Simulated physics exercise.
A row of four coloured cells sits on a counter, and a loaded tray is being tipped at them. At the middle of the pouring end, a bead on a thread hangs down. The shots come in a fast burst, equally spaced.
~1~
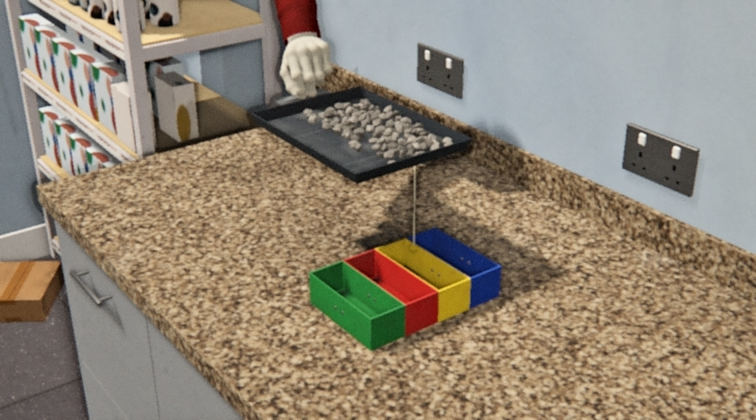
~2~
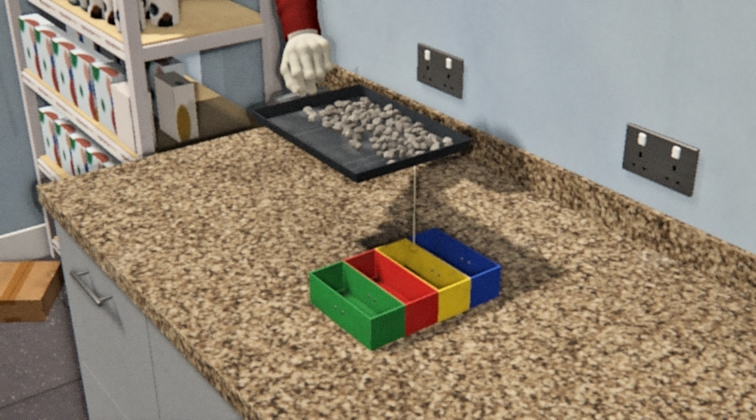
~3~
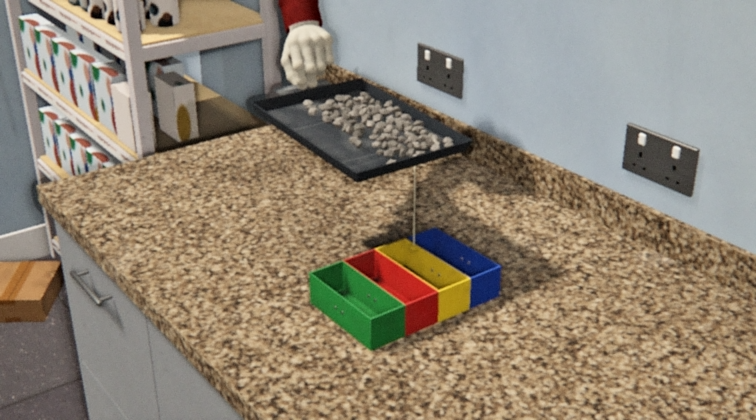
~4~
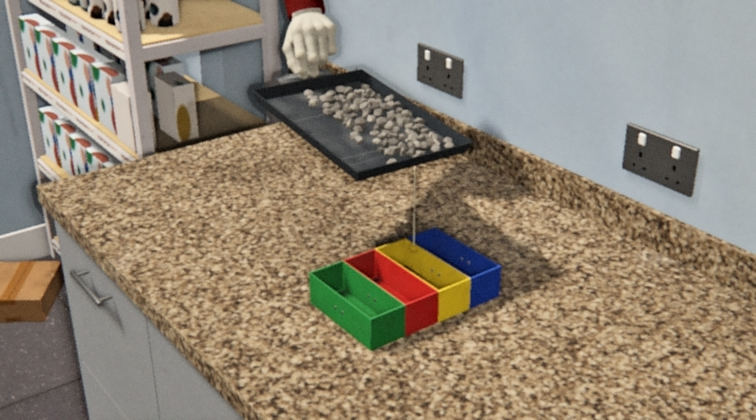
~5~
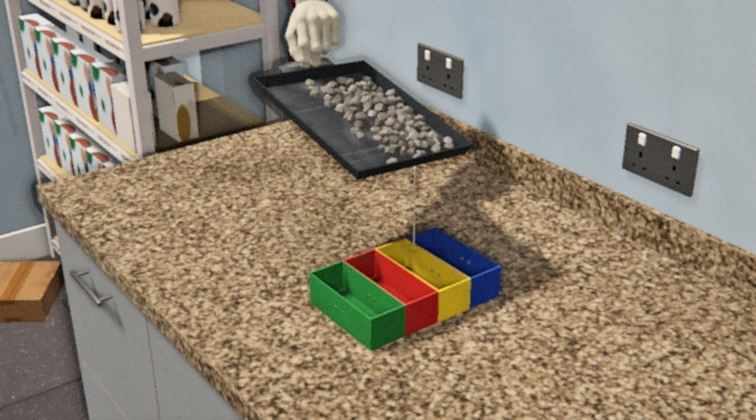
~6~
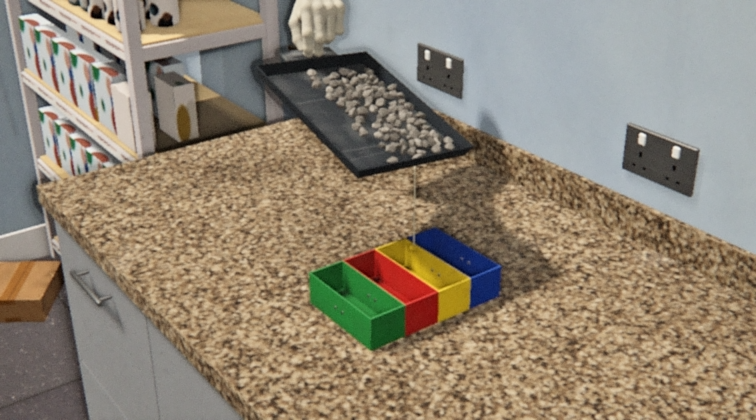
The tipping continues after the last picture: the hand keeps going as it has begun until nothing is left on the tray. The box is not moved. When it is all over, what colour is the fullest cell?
It is the blue one.
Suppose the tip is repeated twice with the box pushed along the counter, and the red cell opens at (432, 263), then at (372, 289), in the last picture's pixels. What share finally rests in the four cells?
It comes to about 100 per cent the first time and about 20 per cent the second.
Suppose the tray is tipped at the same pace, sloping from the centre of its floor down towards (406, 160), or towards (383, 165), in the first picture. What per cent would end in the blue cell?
In order, 30 in a hundred and 10 in a hundred.
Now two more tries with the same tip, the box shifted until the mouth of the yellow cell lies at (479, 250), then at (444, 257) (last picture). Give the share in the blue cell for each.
About 10 per cent, then about 50 per cent.
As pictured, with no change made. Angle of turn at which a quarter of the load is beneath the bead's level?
Somewhere near 75 degrees, I'd say.
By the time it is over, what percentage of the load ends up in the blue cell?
Roughly 40 %.
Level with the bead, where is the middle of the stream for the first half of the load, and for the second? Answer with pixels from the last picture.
(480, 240), then (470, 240).
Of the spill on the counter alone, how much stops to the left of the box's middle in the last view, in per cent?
Left share: Some 0 per cent.
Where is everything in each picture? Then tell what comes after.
Corners of the pouring end near (357, 171) and (466, 138), level; middle of the load near (371, 129), bits of gravel; bead on its thread near (414, 248); green cell near (388, 325); red cell near (422, 311); yellow cell near (454, 297); blue cell near (485, 284), in the first frame.
Corners of the pouring end near (357, 171) and (466, 138), level; middle of the load near (371, 128), in the second frame.
Corners of the pouring end near (358, 170) and (466, 139), tipped barely, lowest at the right corner; middle of the load near (371, 124), in the third frame.
Corners of the pouring end near (359, 169) and (467, 141), tipped a little, lowest at the right corner; middle of the load near (372, 119), in the fourth frame.
Corners of the pouring end near (360, 168) and (467, 143), tipped a little, lowest at the right corner; middle of the load near (373, 114), in the fifth frame.
Corners of the pouring end near (361, 167) and (468, 144), tipped clearly, lowest at the right corner; middle of the load near (374, 109); green cell near (388, 325); red cell near (422, 311); yellow cell near (454, 297); blue cell near (485, 284), in the sixth frame.
Shortly afterwards, tray tipped steeply; all but a few on the tray; a little falling or outside the box.
Next, tray tipped right over; a little on the tray; near a quarter in the blue cell; a little in the yellow cell; near half falling or outside the box.
Some moments later, tray tipped past a quarter turn; near half in the blue cell; a little in the yellow cell; near half falling or outside the box.
In the end, tray tipped past a quarter turn; near half in the blue cell; a little in the yellow cell; none at all in the green cell; none at all in the red cell; near half outside the box.
